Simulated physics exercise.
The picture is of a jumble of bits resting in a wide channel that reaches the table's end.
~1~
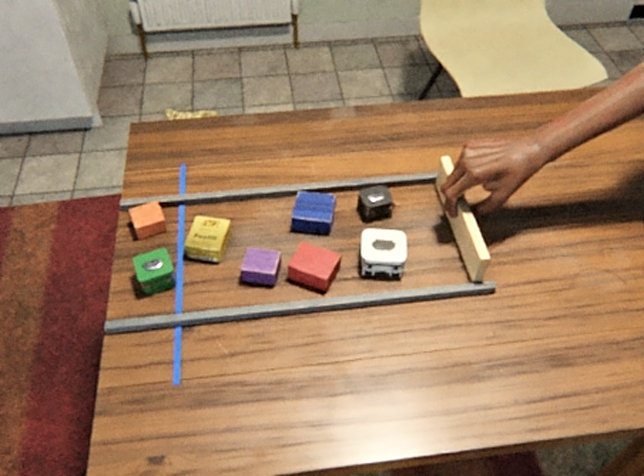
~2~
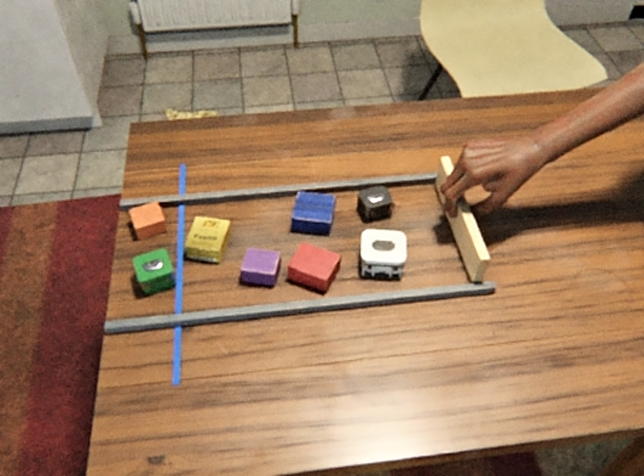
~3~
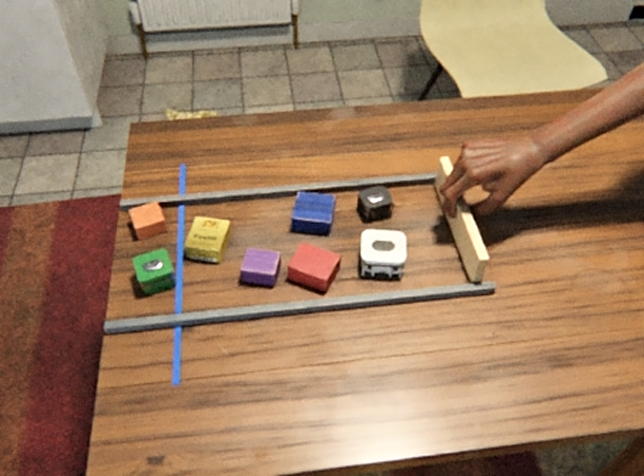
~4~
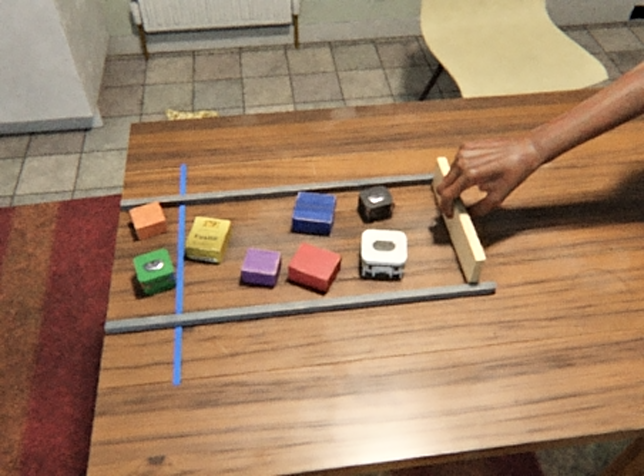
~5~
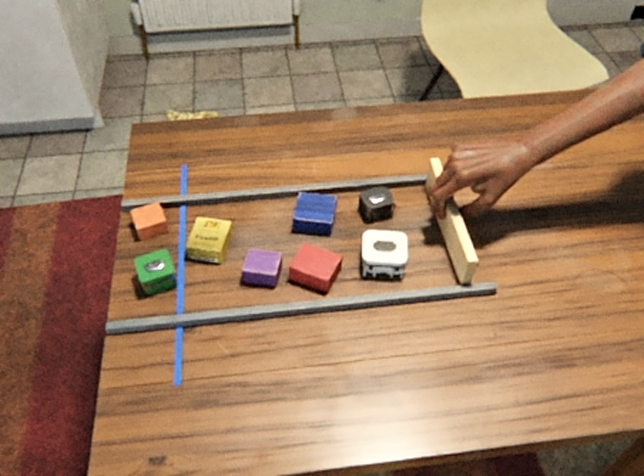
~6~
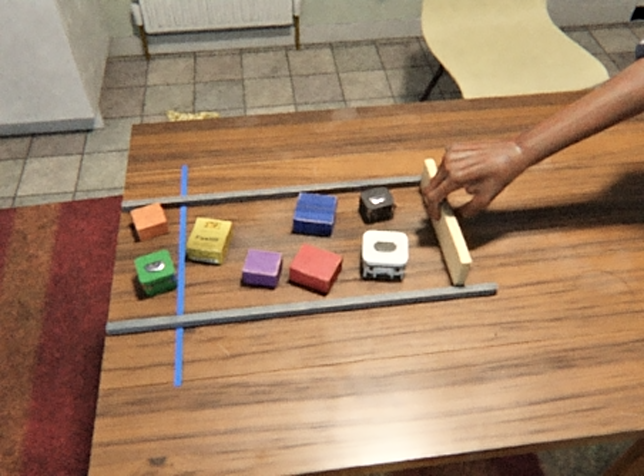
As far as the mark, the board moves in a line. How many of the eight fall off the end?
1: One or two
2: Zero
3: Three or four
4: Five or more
Three or four (3).
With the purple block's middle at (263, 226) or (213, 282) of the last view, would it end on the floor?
At the first place it goes off the edge, and at the second it goes off the edge.
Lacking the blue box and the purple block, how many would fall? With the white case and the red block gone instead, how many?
The counts: 1 and 1.
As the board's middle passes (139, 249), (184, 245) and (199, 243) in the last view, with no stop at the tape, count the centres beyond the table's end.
6, 4 and 4.
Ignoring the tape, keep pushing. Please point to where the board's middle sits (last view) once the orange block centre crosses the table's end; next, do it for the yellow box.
The orange block puts it at (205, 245), the yellow box at (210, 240).
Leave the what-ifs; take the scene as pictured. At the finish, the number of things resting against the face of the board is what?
Count: 2.
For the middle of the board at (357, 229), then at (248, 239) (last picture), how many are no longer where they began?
It comes to 5 for the first spot, 7 for the other.
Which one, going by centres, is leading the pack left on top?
It's the red block that is foremost.
Early on, none off yet; orange block at rest near (150, 222); green case at rest near (157, 273); yellow box at rest near (210, 240).
A while later, none off yet; orange block at rest near (150, 222); green case travelled about its own width near (126, 273); yellow box travelled about its own width near (164, 243).
Finally, the number that fall off is three or four; lost, purple block, yellow box, green case and orange block.
